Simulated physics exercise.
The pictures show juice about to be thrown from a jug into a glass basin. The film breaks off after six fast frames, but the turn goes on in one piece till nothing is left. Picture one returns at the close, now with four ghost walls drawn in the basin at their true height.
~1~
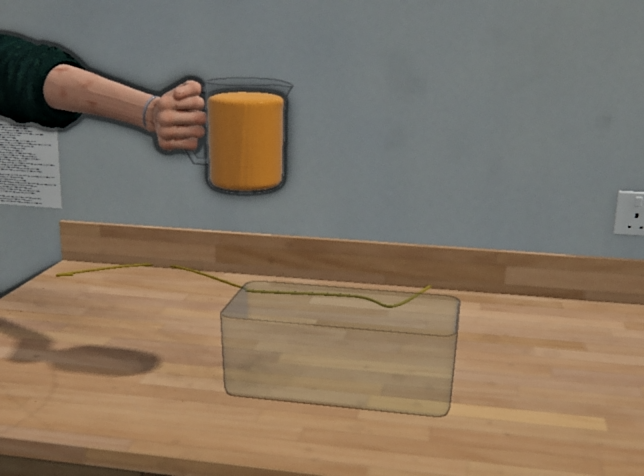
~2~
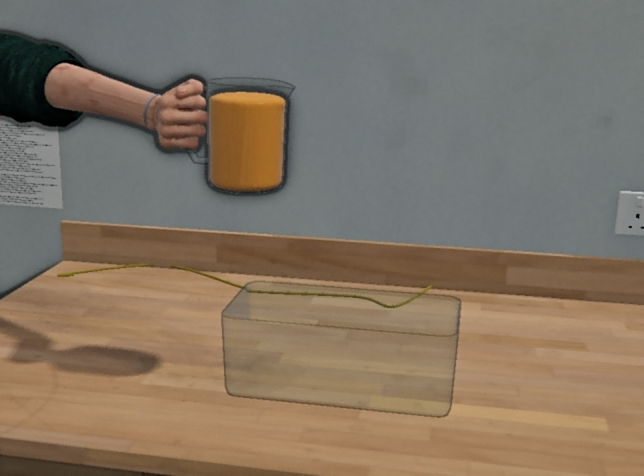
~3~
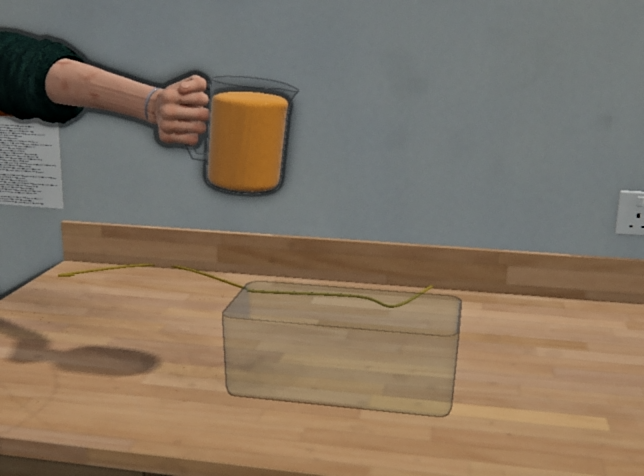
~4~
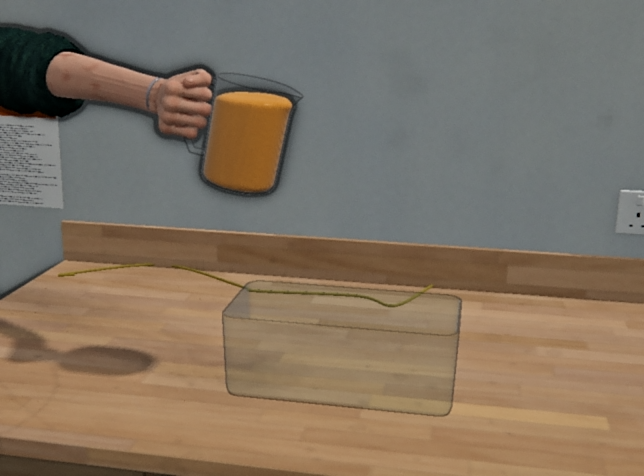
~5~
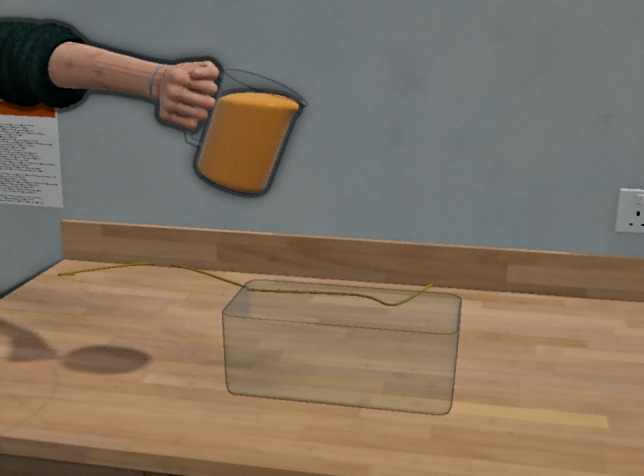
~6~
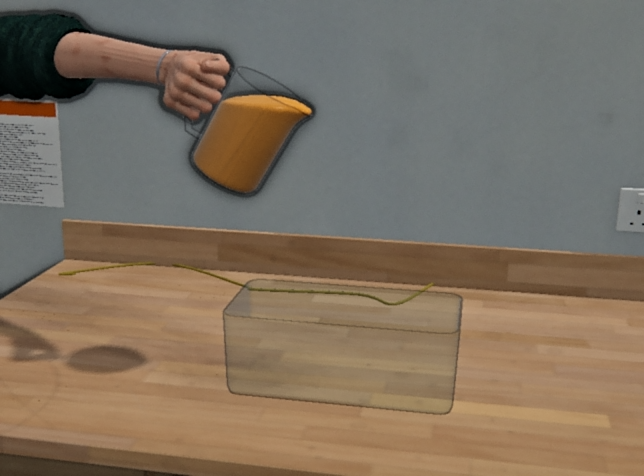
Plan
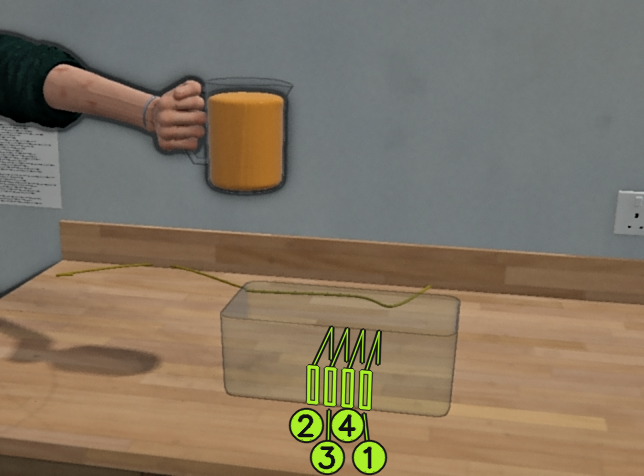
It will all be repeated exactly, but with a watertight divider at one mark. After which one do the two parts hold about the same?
It is 1.
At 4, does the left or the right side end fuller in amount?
More ends on the right.
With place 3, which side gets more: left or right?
The right one.
On the marked copy, 1 at (364, 414); 2 at (311, 408); 3 at (329, 410); 4 at (346, 412).
If 1 is chosen, about 52 % ends left of the wall and 46 % right of it.
If 2 is chosen, about 5 % ends left of the wall and 92 % right of it; 3 % is lost outside.
If 3 is chosen, about 5 % ends left of the wall and 93 % right of it; 3 % is lost outside.
If 4 is chosen, about 10 % ends left of the wall and 88 % right of it.
